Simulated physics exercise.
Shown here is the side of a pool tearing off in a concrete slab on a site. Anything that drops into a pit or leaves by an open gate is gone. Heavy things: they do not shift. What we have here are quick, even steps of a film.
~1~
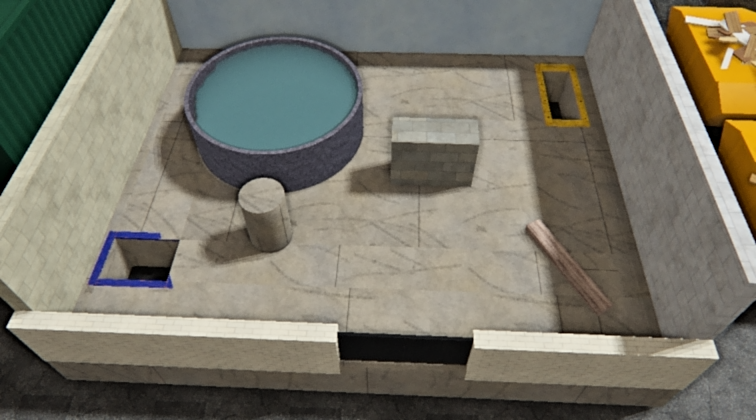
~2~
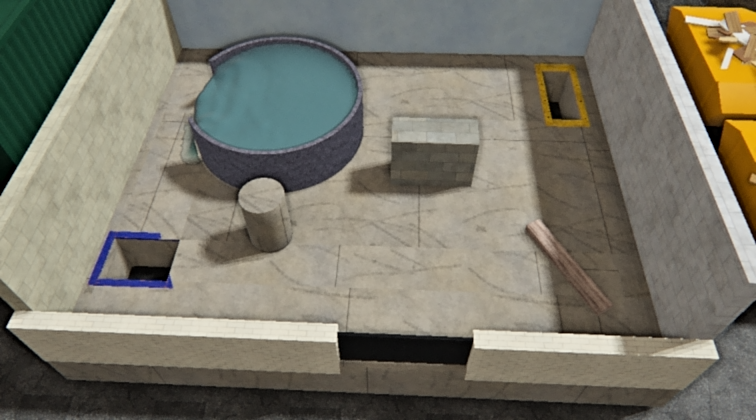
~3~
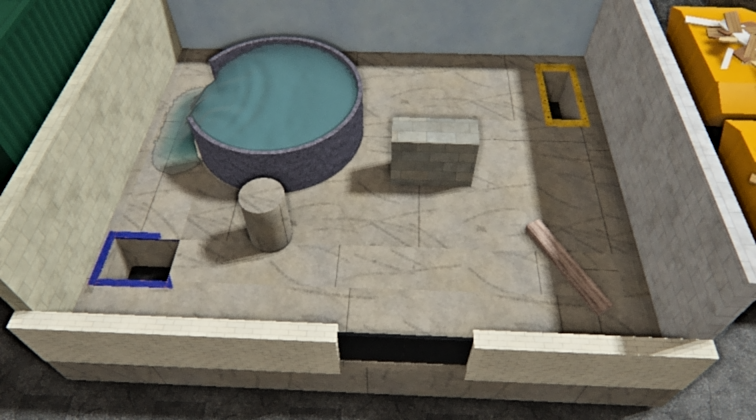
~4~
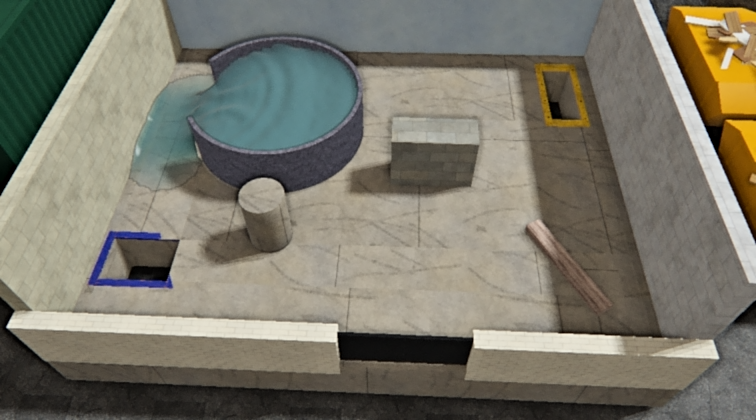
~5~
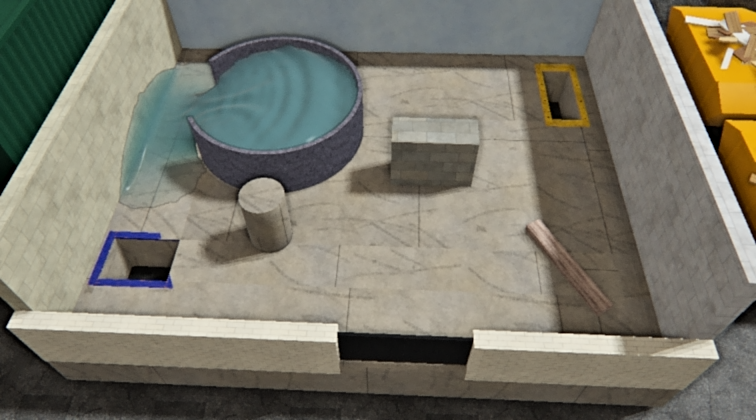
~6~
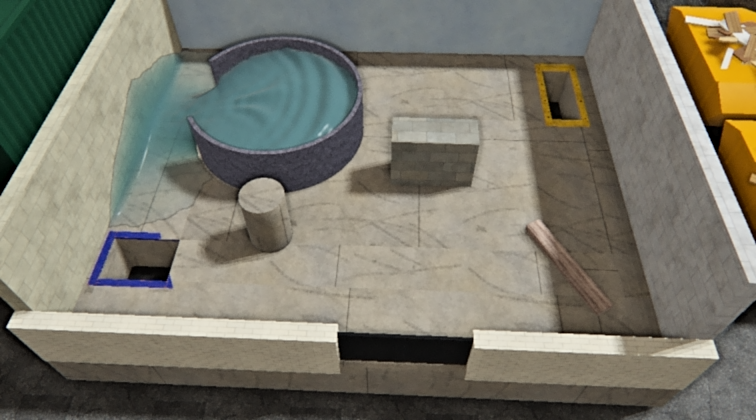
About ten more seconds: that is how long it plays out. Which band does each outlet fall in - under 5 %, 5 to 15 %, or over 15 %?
Bands: The gate is in the under 5 % band; the blue pit is in the over 15 % band; the yellow pit is in the 5 to 15 % band.
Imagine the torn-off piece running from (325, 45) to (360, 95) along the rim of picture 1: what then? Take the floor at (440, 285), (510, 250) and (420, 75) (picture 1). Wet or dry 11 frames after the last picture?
In the order asked: Out of reach, out of reach, sodden.
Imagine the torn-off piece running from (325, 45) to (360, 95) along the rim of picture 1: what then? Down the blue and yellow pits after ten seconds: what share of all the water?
In percent: Blue 2, yellow 40.
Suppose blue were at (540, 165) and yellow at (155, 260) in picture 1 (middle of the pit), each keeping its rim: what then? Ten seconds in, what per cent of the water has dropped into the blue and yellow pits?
Roughly: Blue pit 12 %, yellow pit 20 %.
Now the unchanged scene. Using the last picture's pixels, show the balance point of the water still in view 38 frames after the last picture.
I'd mark it close to (301, 129).
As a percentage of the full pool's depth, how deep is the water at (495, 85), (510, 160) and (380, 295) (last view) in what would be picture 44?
The three come to near 4, 4 and 2 per cent respectively.
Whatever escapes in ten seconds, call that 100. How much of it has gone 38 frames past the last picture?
I'd put it near 75 in a hundred.
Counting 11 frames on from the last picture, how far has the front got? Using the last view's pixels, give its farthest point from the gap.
The front tops out at about (63, 338).
A moment on, water covers 15 % of the floor; the gate 0 %, the blue pit 2 %, the yellow pit 0 %.
Next, water covers 25 % of the floor; the gate 0 %, the blue pit 8 %, the yellow pit 0 %.
Then, water covers 50 % of the floor; the gate 0 %, the blue pit 16 %, the yellow pit 0 %.
Later, water covers 75 % of the floor; the gate 0 %, the blue pit 26 %, the yellow pit 7 %.
In the end, water covers 95 % of the floor; the gate 0 %, the blue pit 35 %, the yellow pit 10 %.
